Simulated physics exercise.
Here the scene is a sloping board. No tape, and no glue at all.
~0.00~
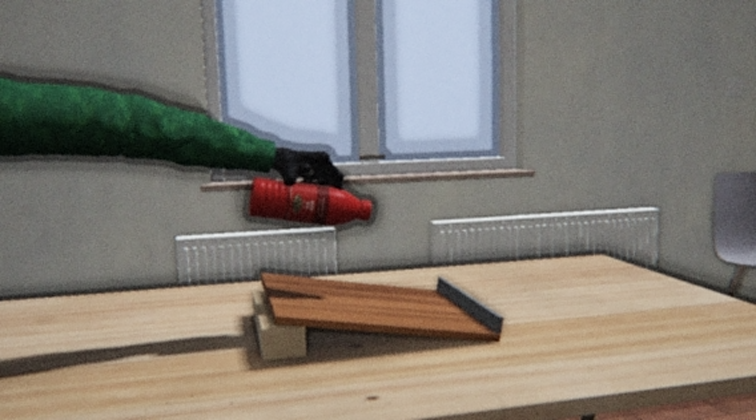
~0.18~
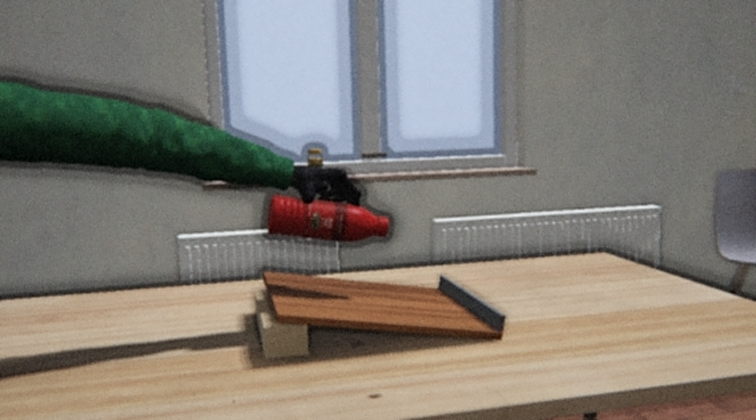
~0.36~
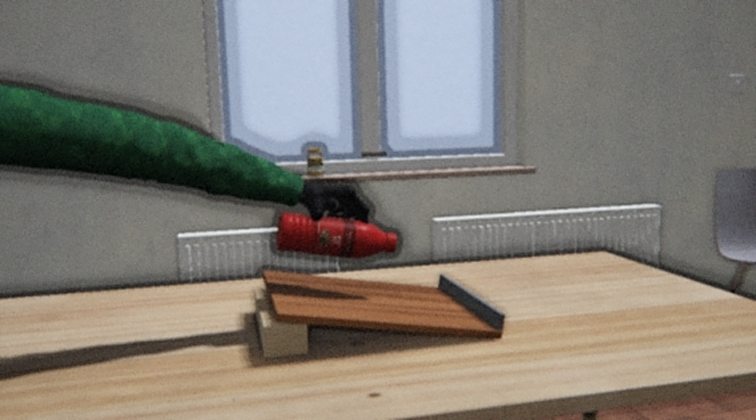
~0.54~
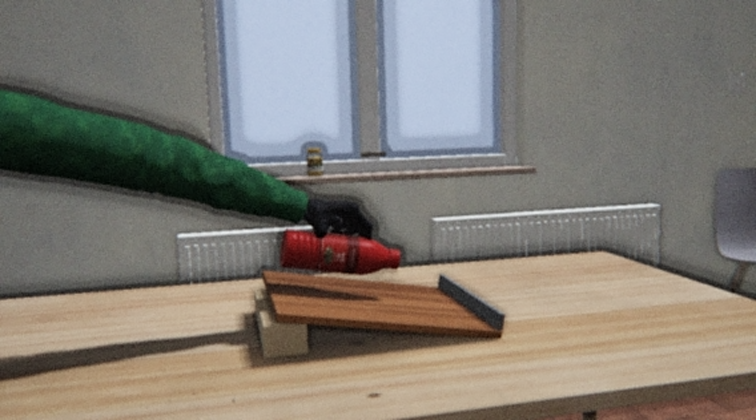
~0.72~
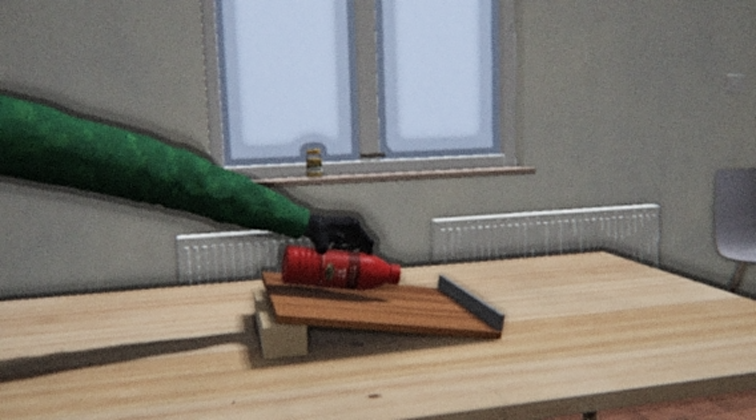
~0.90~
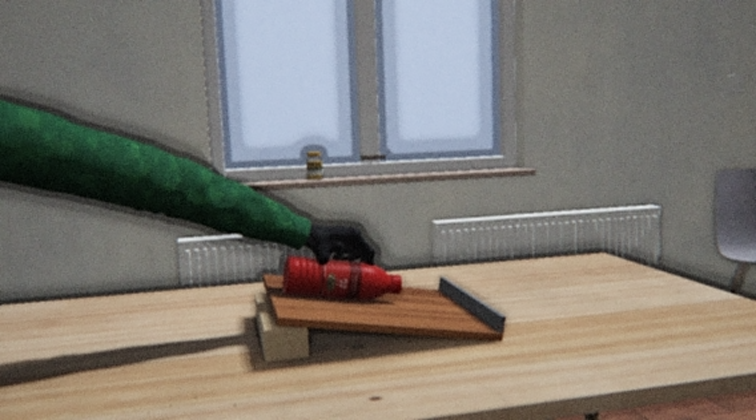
At first, a black-gloved hand on a green-sleeved arm holds a red bottle on its side in the air above a sloping board on a wooden table. The arm lowers the bottle, moving it slightly right, until it rests on the board's raised left part, still in the hand's grip.
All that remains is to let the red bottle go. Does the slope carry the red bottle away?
Outcome: Stationary.
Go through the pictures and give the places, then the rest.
On its way; red bottle (311, 204), in the first picture.
On its way; red bottle (329, 221), in the second picture.
On its way; red bottle (338, 238), in the third picture.
On its way; red bottle (341, 254), in the fourth picture.
On its way; red bottle (343, 270), in the fifth picture.
Set down, still held; red bottle (344, 280), in the sixth picture.
After 1.10 s, nothing has stirred.
After 1.40 s, red bottle resting near (344, 280).
At rest (1.9 s), it is in place. Seen from the same camera at the end, red bottle near (344, 280). The red bottle remains at rest.
